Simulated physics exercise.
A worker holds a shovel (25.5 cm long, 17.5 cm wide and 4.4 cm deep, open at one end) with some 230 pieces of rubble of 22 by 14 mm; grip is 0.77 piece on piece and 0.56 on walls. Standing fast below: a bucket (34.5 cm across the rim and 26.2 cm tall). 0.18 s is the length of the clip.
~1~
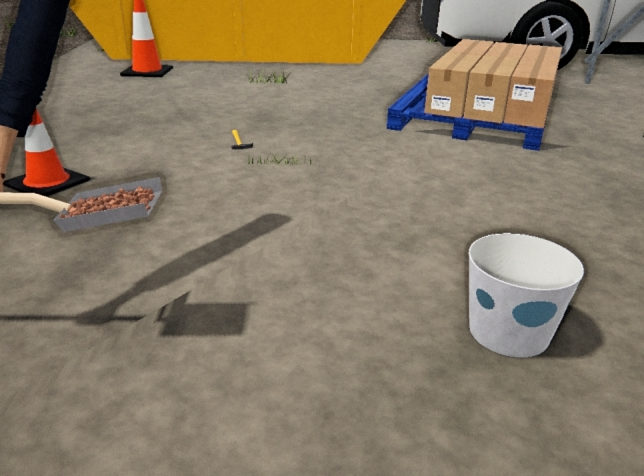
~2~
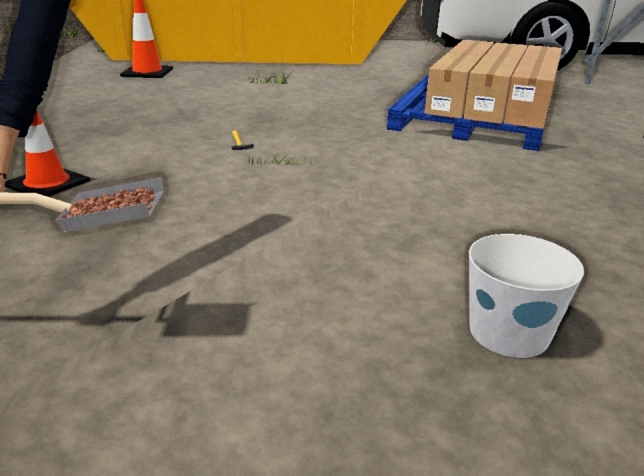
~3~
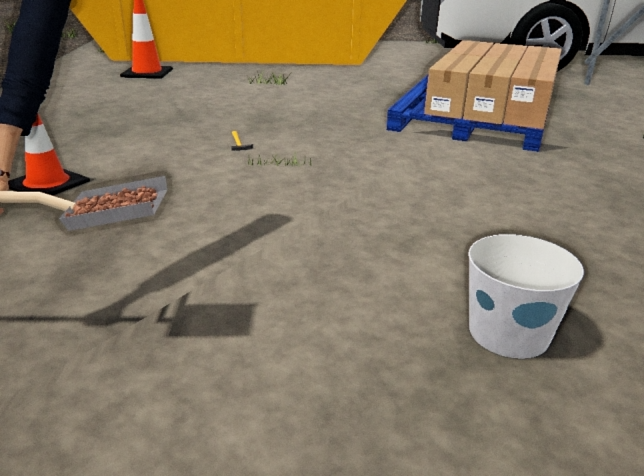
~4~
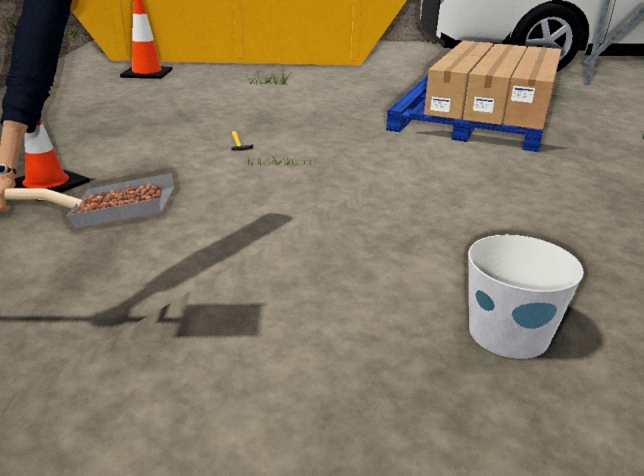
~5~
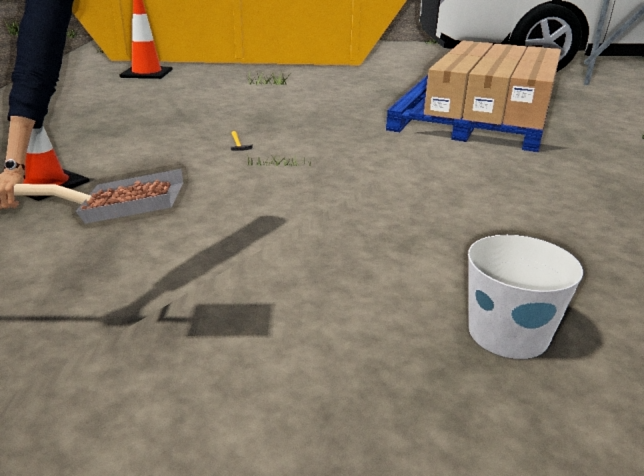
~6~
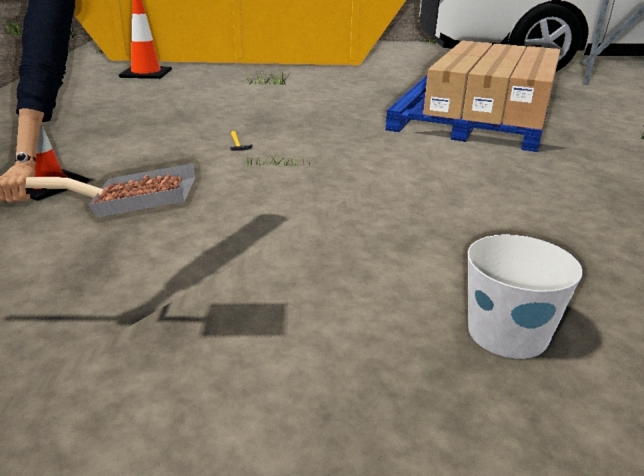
At first, a worker's arm at the left edge holds a shovel loaded with reddish rubble, almost still above bare ground, with a white bucket standing at right. Then the hand comes into view as the shovel moves a short way right and slightly upward, the rubble still on it.
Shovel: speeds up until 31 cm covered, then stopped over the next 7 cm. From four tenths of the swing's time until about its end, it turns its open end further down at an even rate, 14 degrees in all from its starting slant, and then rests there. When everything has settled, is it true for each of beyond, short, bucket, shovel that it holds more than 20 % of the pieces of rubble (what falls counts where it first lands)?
As I see it, ground beyond: Stays at or beneath a fifth. On the ground short of the target's middle: Goes beyond a fifth. Bucket: Stays at or beneath a fifth. Shovel: Stays at or beneath a fifth.
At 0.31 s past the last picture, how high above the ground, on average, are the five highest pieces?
70 cm, give or take.
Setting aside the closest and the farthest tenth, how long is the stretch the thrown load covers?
That stretch is some 10 centimetres.
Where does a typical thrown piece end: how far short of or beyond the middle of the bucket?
About 15 cm short.
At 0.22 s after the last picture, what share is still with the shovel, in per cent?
Remaining share: Some 50 per cent.
Then, 0.12 s after the last picture, tilt 4 degrees; shovel 100 %; middle of all pieces near (202, 157).
Then, 0.22 s after the last picture, tilt 2 degrees; shovel 50 %, in the air 50 %; middle of all pieces near (271, 140).
Then, 0.31 s after the last picture, tilt 2 degrees; in the air 100 %; middle of all pieces near (334, 154).
Then, 0.40 s after the last picture, tilt 2 degrees; in the air 100 %; middle of all pieces near (392, 192).
In the end, beyond 0 %, short 95 %, bucket 5 %, shovel 0 %.
